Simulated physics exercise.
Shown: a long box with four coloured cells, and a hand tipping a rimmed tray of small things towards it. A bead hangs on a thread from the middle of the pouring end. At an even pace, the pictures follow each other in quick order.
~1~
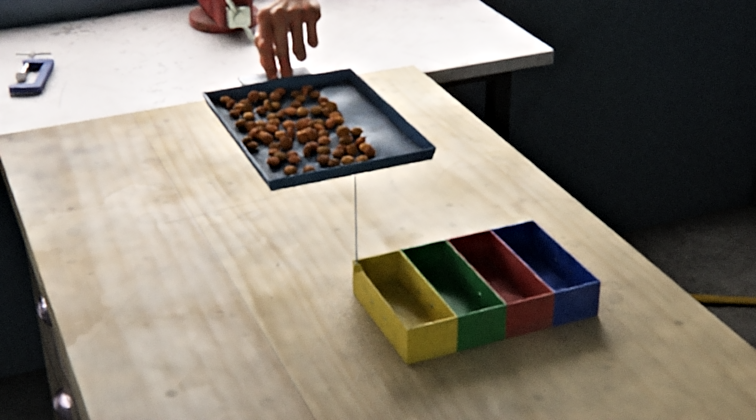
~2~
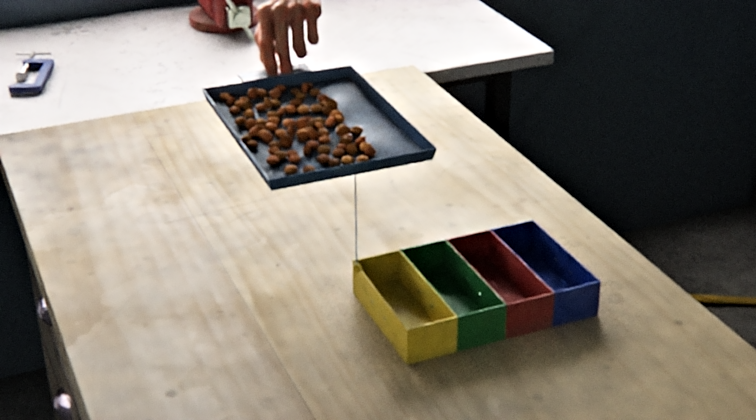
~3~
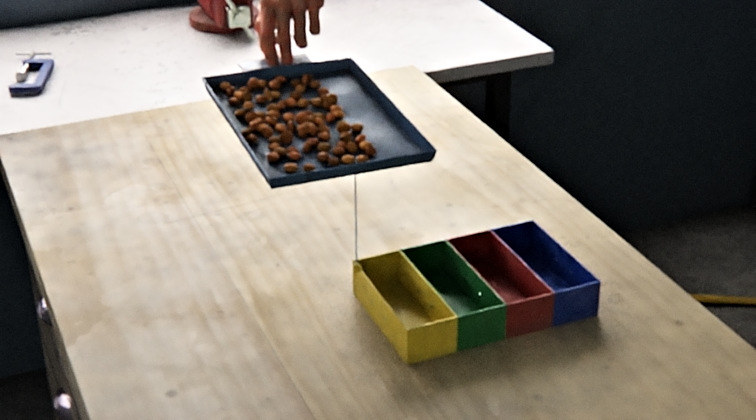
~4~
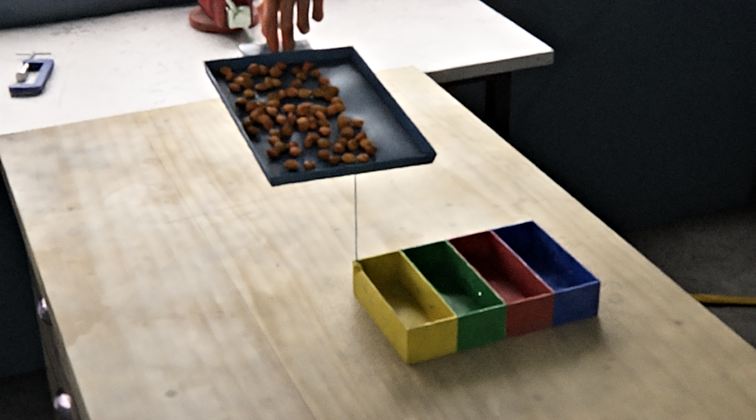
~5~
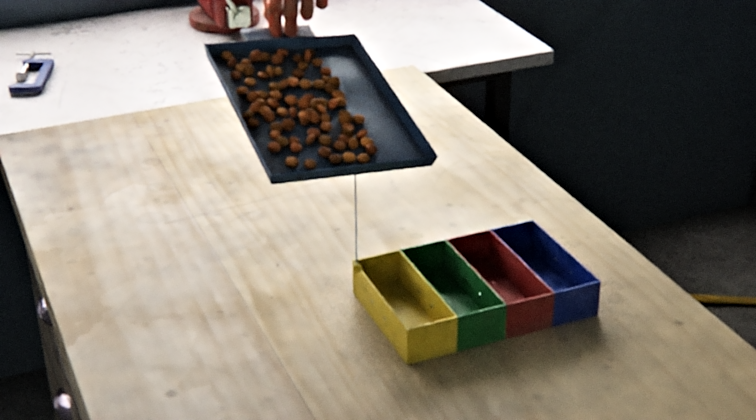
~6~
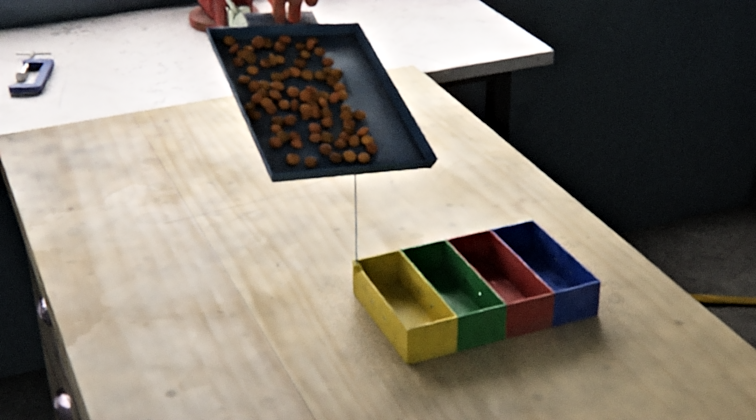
A hand steadily raising the far end of a dark tray of brown kibble above a box with yellow, green, red and blue cells.
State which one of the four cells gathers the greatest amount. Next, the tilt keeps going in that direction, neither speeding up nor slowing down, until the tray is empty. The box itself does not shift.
It is the green cell.
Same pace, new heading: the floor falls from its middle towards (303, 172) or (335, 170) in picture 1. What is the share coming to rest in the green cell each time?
The first try would leave around 0 per cent there, the second around 0 per cent.
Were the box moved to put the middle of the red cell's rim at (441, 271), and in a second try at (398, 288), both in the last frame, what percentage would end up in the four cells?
In order, about 100 and 90 in a hundred.
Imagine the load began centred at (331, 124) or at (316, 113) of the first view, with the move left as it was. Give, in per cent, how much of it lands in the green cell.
40 % and 50 %.
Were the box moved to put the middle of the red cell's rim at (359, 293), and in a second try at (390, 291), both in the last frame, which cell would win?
The cell in blue first, the blue cell second.
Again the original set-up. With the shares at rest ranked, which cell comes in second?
The runner-up is yellow.
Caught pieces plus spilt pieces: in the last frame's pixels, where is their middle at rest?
Near (437, 307), more or less.
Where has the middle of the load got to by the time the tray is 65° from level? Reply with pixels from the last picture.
At about (392, 156).
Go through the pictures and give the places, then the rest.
The first frame shows corners of the pouring end near (271, 178) and (432, 147), level; middle of the load near (302, 126), bits of cat kibble; bead on its thread near (357, 268); yellow cell near (432, 337); green cell near (482, 324); red cell near (530, 312); blue cell near (576, 300).
The second frame shows corners of the pouring end near (271, 178) and (432, 147), level; middle of the load near (302, 124).
The third frame shows corners of the pouring end near (272, 176) and (433, 149), tipped barely, lowest at the right corner; middle of the load near (302, 119).
The fourth frame shows corners of the pouring end near (272, 175) and (434, 152), tipped a little, lowest at the right corner; middle of the load near (303, 111).
The fifth frame shows corners of the pouring end near (274, 173) and (434, 155), tipped a little, lowest at the right corner; middle of the load near (304, 103).
The sixth frame shows corners of the pouring end near (275, 171) and (434, 157), tipped clearly, lowest at the right corner; middle of the load near (306, 96); yellow cell near (432, 337); green cell near (482, 324); red cell near (530, 312); blue cell near (576, 300).
Shortly afterwards, tray tipped steeply; the bulk on the tray; a little falling or outside the box.
Next, tray tipped past a quarter turn; a little on the tray; near half in the green cell; near a quarter in the yellow cell; a little falling or outside the box.
Some moments later, tray tipped past a quarter turn; near half in the green cell; near a third in the yellow cell; a little falling or outside the box.
In the end, tray tipped past a quarter turn; near half in the green cell; near a third in the yellow cell; none at all in the red cell; none at all in the blue cell; a little outside the box.
